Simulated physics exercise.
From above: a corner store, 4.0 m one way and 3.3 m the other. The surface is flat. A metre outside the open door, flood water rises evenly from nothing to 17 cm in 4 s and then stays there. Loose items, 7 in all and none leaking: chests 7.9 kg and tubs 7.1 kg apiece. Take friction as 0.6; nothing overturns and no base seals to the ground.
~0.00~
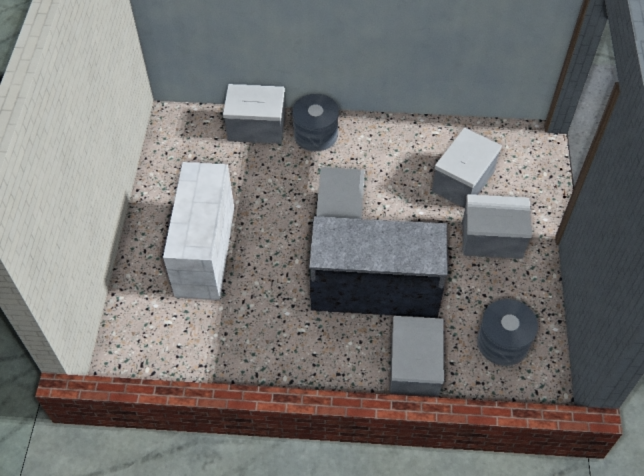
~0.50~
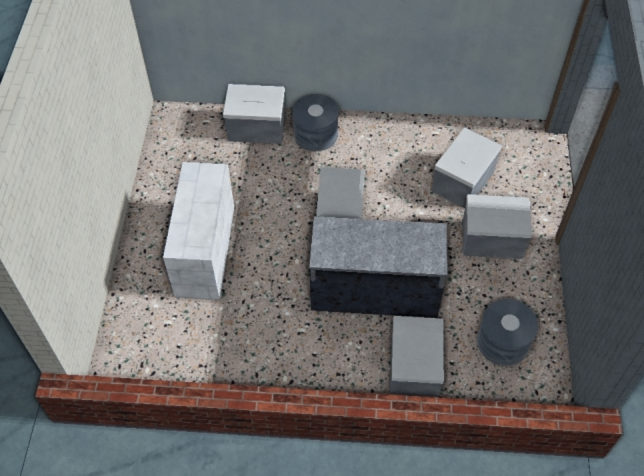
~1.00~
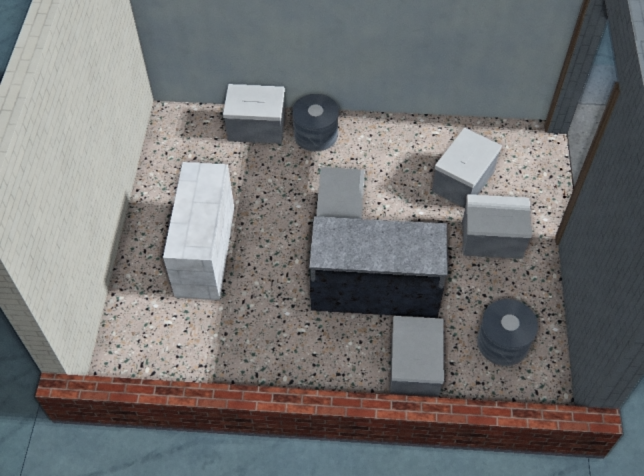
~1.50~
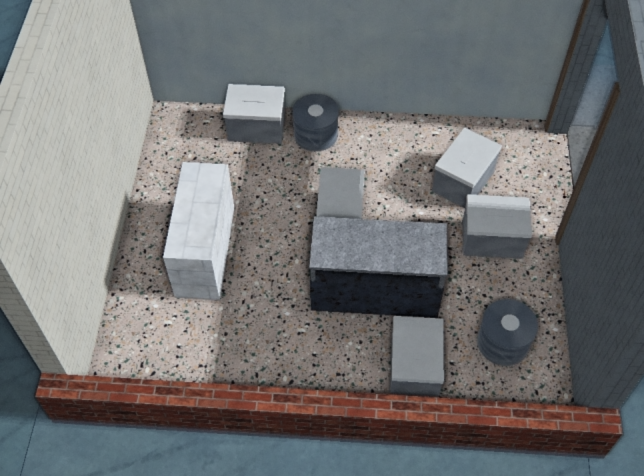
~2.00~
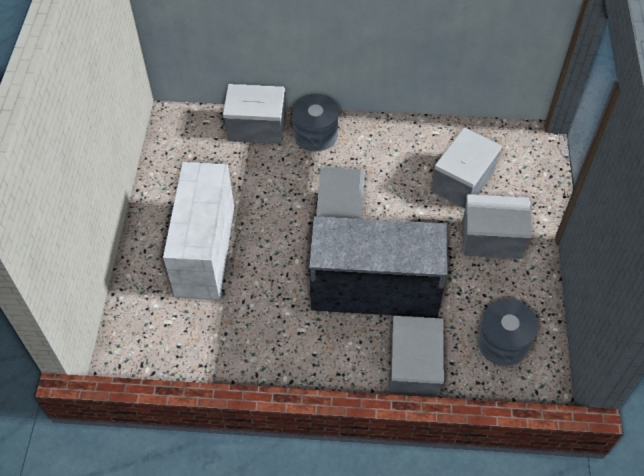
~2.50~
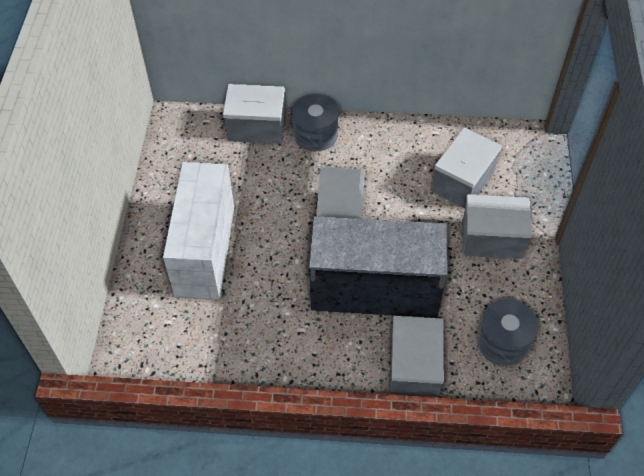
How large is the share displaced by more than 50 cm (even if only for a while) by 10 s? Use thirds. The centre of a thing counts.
Share: From one to two thirds.
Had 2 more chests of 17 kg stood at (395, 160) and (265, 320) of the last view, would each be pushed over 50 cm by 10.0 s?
In that order: Past it, less.
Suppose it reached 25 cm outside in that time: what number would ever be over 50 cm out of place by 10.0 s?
Then 6.
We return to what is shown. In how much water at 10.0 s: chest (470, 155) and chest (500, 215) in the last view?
Roughly 10 and 3 cm.
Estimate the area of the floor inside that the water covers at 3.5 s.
Some 1.5 m2.
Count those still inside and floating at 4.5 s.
I count 0.
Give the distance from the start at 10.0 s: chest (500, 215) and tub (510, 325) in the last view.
In that order: 40 cm, 0 cm.
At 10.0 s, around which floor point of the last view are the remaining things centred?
At about (328, 261).
After 3.5 s 0 of 7 are over 50 cm from their spots; 0 afloat.
After 4.5 s 1 of 7 are over 50 cm from their spots; 0 afloat.
After 7.0 s 4 of 7 are over 50 cm from their spots; 4 afloat.
After 10.0 s 4 of 7 are over 50 cm from their spots, and 4 have been at some point; 4 afloat.
